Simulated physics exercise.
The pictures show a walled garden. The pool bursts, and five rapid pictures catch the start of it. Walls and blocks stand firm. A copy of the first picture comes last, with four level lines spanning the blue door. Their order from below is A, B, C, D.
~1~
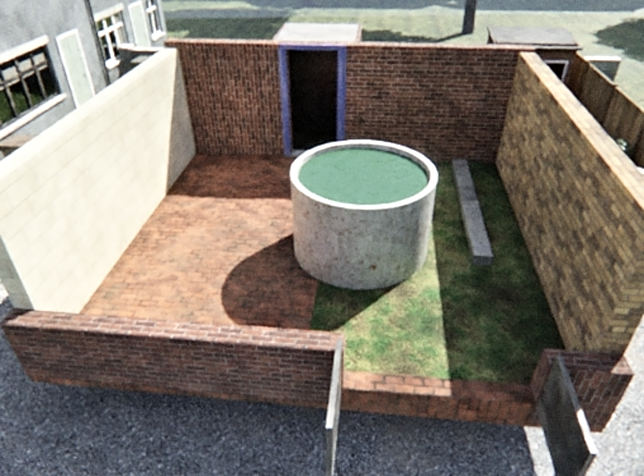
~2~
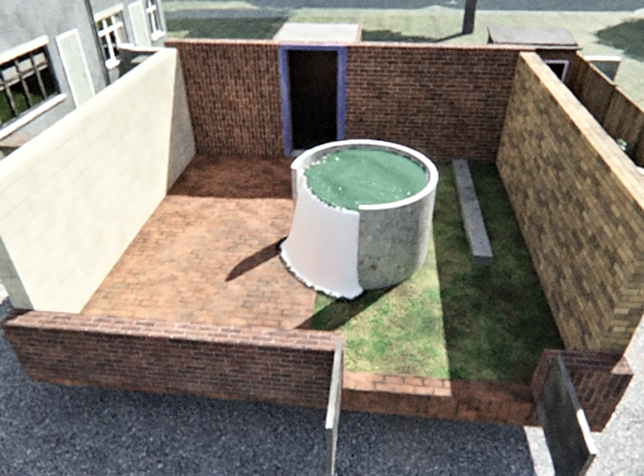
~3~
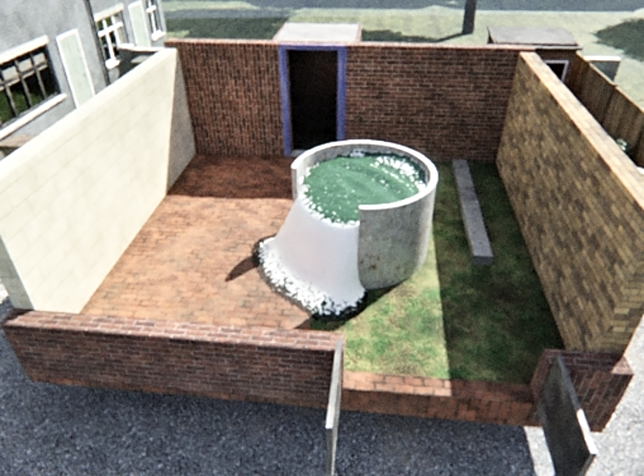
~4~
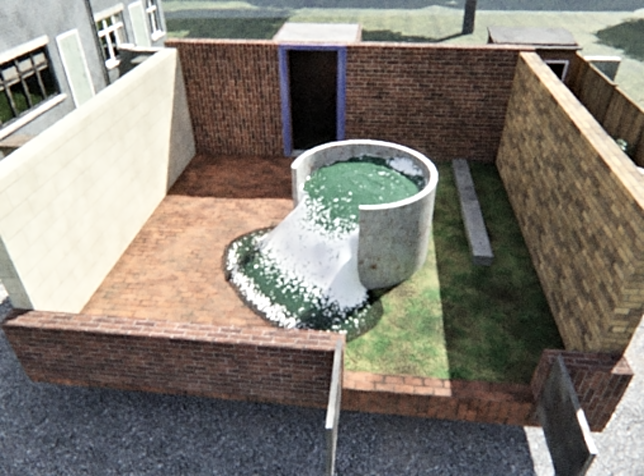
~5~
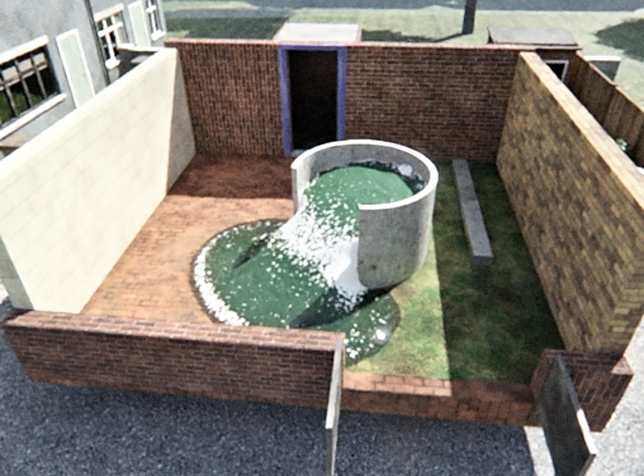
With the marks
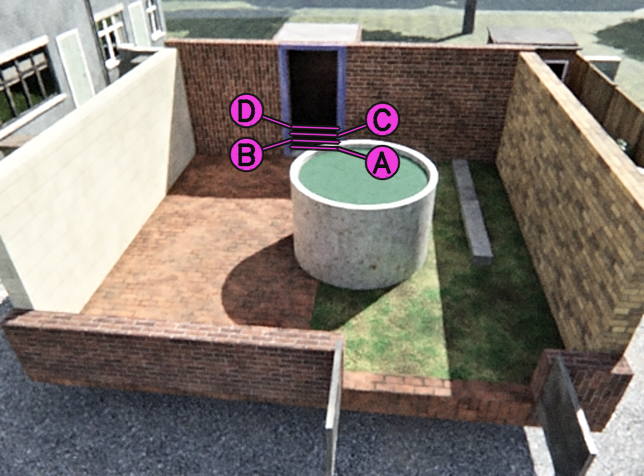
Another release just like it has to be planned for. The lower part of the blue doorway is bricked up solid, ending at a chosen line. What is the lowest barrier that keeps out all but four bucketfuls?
A.
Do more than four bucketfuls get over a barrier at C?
No, not at all.
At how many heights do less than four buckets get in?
All of them.
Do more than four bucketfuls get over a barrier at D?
No.
On the marked copy, A at (314, 147); B at (314, 141); C at (314, 134); D at (314, 127); from the bottom up A, B, C, D.
With A, a splash gets over, under a bucket.
With B, nothing gets over.
With C, nothing gets over.
With D, nothing gets over.
